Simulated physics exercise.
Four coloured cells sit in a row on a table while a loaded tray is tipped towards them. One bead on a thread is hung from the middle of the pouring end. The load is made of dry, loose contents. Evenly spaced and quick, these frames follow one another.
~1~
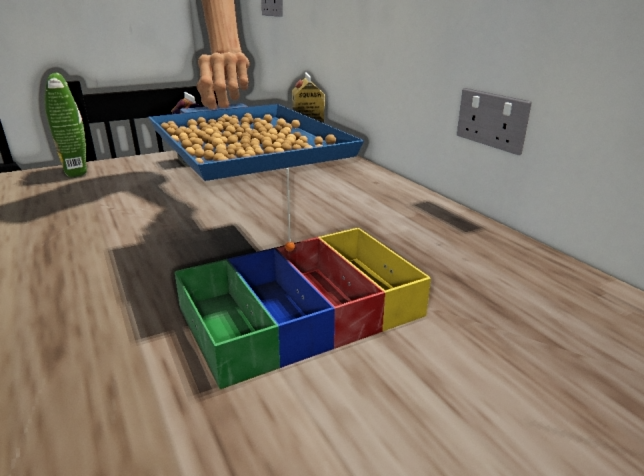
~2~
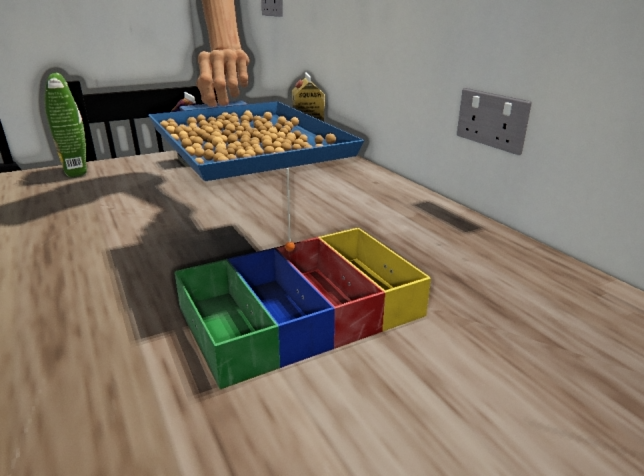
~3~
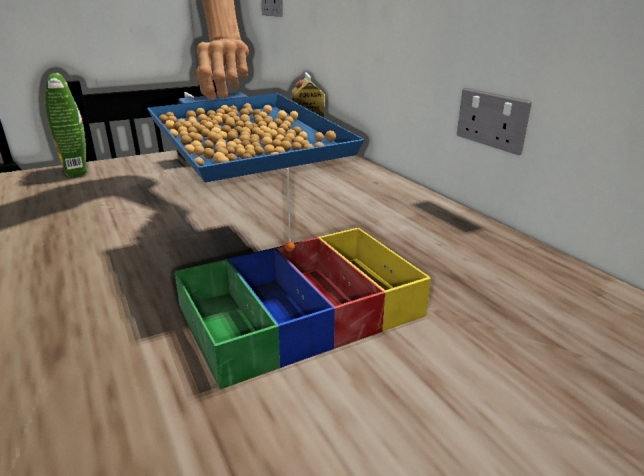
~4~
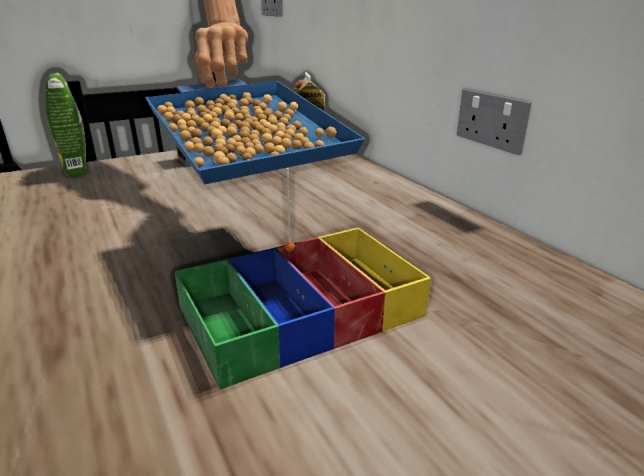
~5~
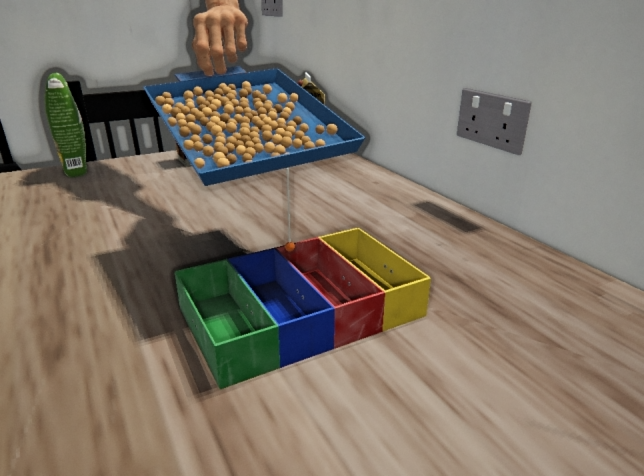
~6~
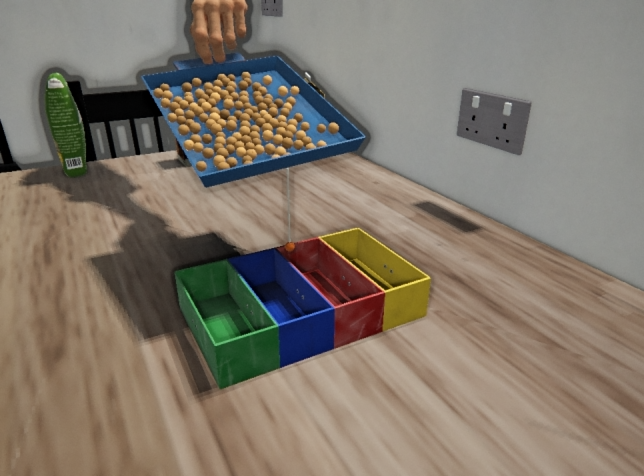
On a wooden table with green, blue, red and yellow cells in a row, a hand gradually raised the back of a blue tray above them, and the round wooden beads spread forward across it.
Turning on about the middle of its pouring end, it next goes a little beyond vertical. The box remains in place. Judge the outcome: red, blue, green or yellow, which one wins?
The green compartment wins.
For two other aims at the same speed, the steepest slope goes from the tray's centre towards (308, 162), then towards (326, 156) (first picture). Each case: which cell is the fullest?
Try 1 - the cell in yellow / try 2 - the yellow one.
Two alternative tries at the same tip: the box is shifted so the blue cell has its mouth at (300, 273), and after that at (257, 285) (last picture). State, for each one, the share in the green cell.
50 and 40 in a hundred.
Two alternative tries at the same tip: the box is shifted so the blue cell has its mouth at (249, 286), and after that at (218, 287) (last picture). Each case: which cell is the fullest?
In the first case it's the blue cell, in the second it's the cell in blue.
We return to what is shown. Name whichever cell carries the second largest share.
Second: The cell in blue.
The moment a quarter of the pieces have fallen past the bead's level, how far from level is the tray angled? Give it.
Reading: Some 70°.
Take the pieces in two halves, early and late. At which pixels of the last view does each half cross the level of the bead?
Starting near (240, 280), moving on to near (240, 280).
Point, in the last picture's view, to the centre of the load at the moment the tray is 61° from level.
Look around (248, 160) in the last picture.
Just after the last frame, tray tipped steeply; the larger part on the tray; about a tenth in the blue cell; just a few in the green cell; just a few in the red cell; about a tenth falling or outside the box.
A moment on, tray tipped right over; just a few on the tray; roughly half in the green cell; roughly a third in the blue cell; about a tenth in the red cell; just a few in the yellow cell; about a tenth falling or outside the box.
Further on, tray tipped past a quarter turn; roughly half in the green cell; roughly a third in the blue cell; about a tenth in the red cell; just a few in the yellow cell; about a tenth falling or outside the box.
When it is over, tray tipped past a quarter turn; roughly half in the green cell; roughly a third in the blue cell; about a tenth in the red cell; just a few in the yellow cell; about a tenth outside the box.
